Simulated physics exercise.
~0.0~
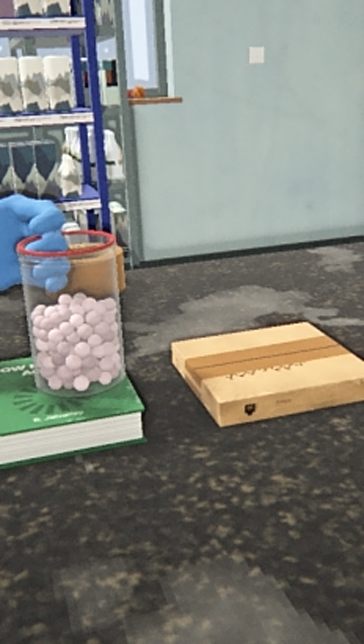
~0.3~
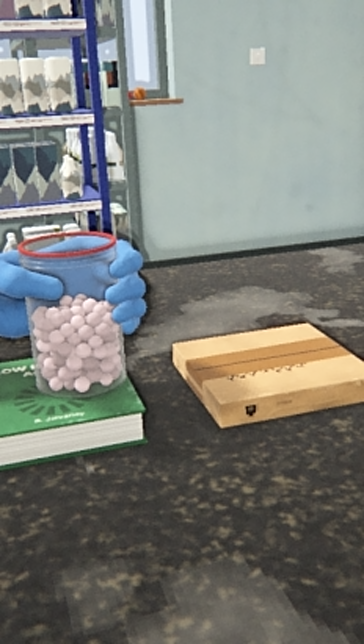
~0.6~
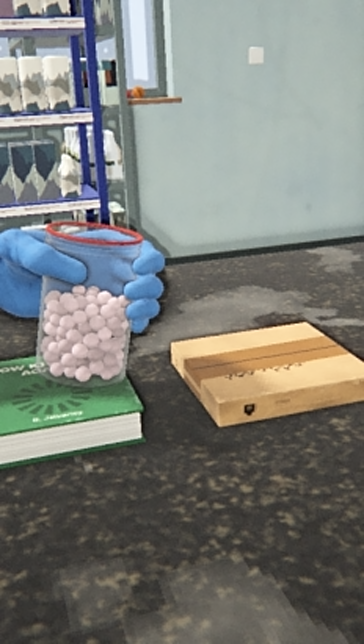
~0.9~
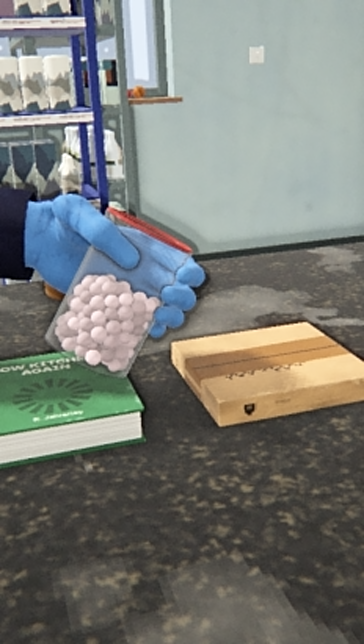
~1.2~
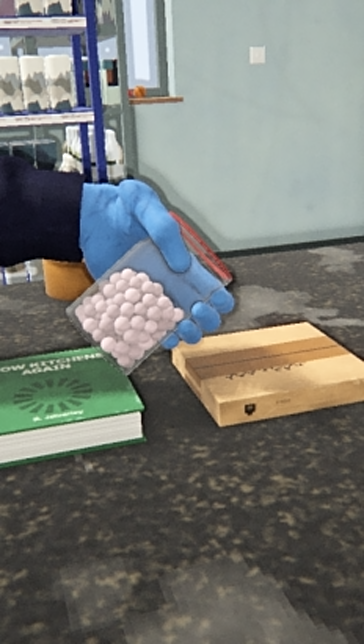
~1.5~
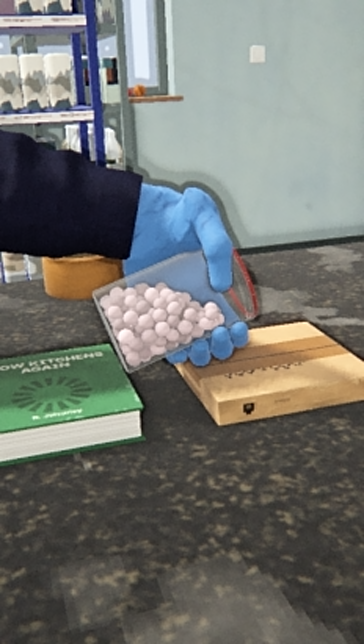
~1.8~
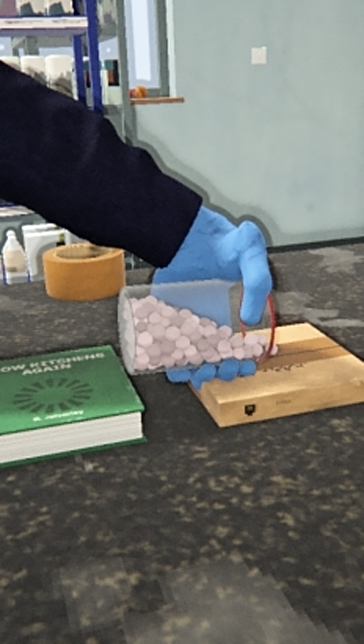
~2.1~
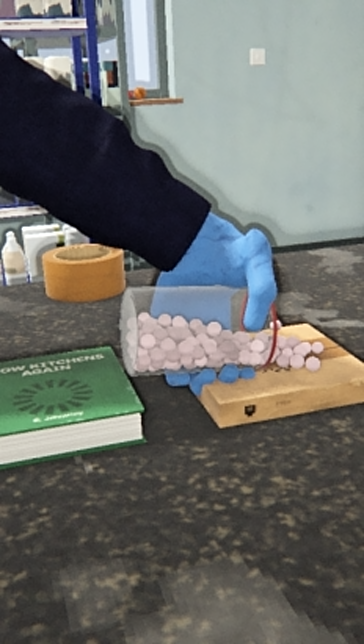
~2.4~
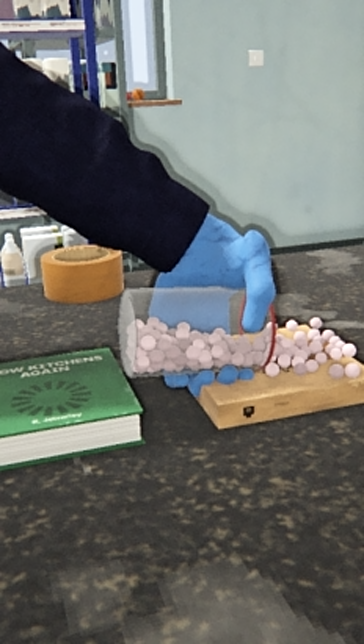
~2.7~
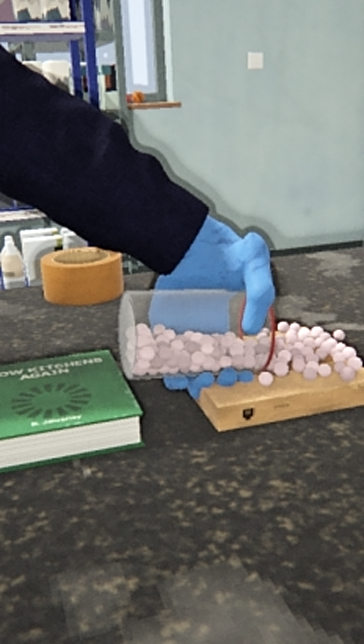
The video shows a blue-gloved hand lifting a clear, red-rimmed jar of pale pink balls from a green book and tipping it rightward onto a wooden box, where it rests on its side as some balls spill across the box while many stay inside.
